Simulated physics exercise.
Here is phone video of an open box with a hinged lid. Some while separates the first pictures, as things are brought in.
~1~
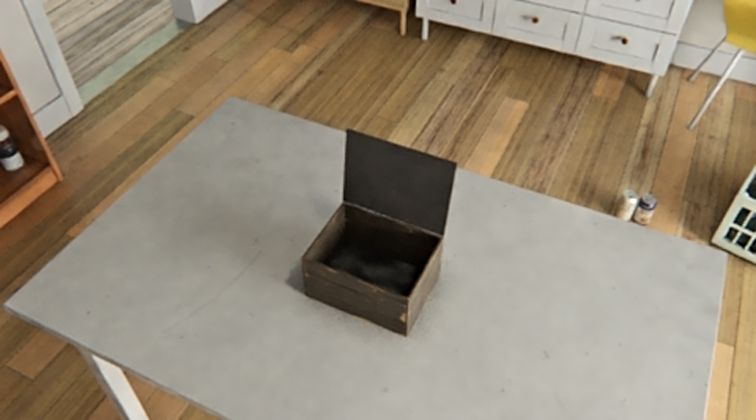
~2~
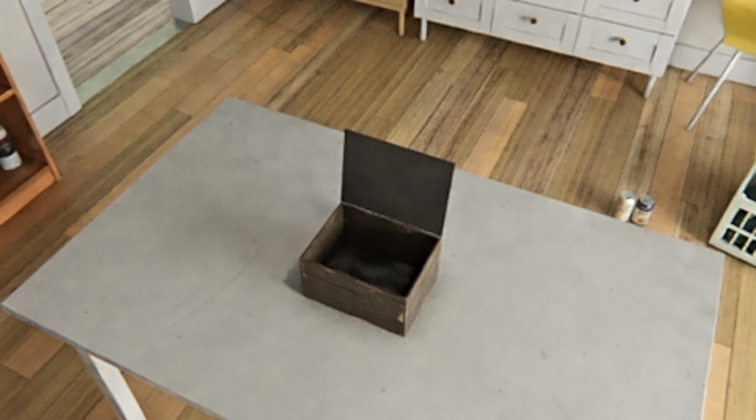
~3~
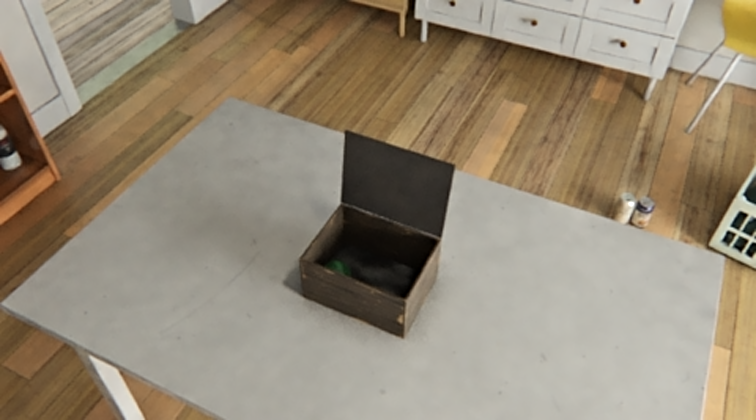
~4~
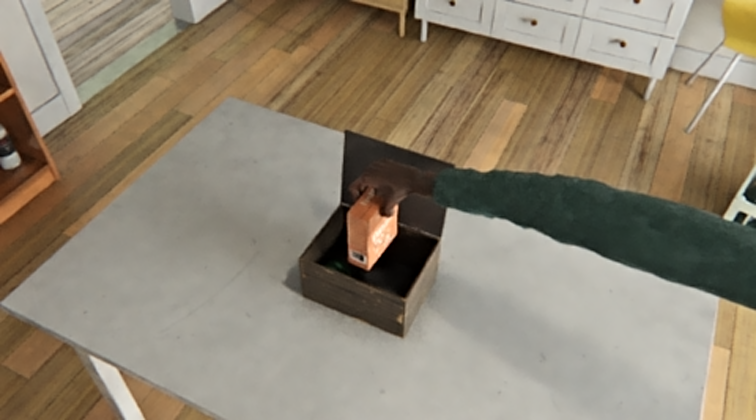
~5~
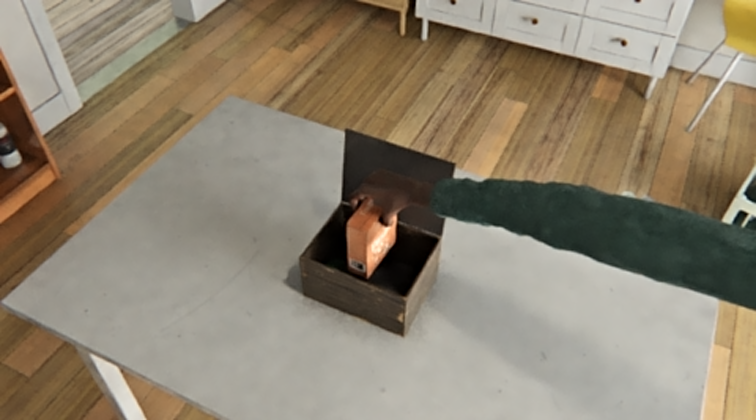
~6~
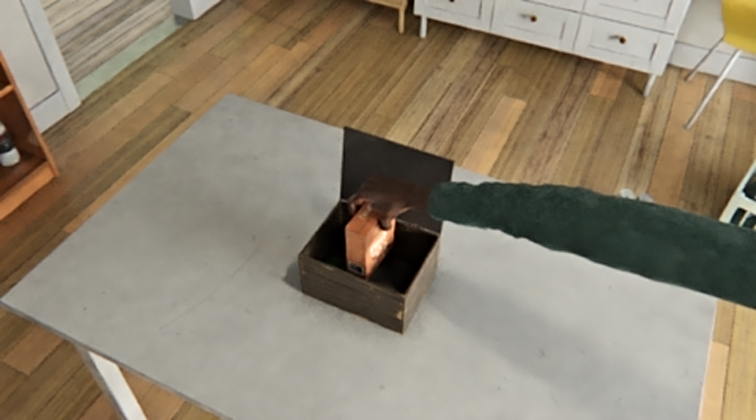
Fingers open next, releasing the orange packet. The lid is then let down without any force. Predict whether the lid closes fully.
The lid is going to stay parted from the rim.
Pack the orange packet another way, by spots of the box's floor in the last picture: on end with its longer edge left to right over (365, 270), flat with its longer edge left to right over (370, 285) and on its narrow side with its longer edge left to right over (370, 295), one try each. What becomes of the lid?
Try one: Not closed. Try two: Closed. Try three: Not closed.
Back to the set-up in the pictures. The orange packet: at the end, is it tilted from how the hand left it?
As it turns out, the orange packet keeps its original angle.
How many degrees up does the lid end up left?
Near 40° up from the rim.
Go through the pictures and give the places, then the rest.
The last thing is not in view yet, in the first picture.
The last thing is not in view yet, in the second picture.
The last thing is not in view yet, in the third picture.
On its way; orange packet (373, 224), in the fourth picture.
On its way; orange packet (372, 233), in the fifth picture.
In place under the hand; orange packet (371, 236), in the sixth picture.
Then, 1.00 s on from there, lid starting down; orange packet shifted a little near (371, 258).
Then, 1.50 s on from there, lid 66° above the rim; orange packet shifted a little near (371, 258).
In the end, lid 42° above the rim; moved from the start, orange packet; green ball unmoved. At the end, from the last picture's camera, orange packet near (370, 259).
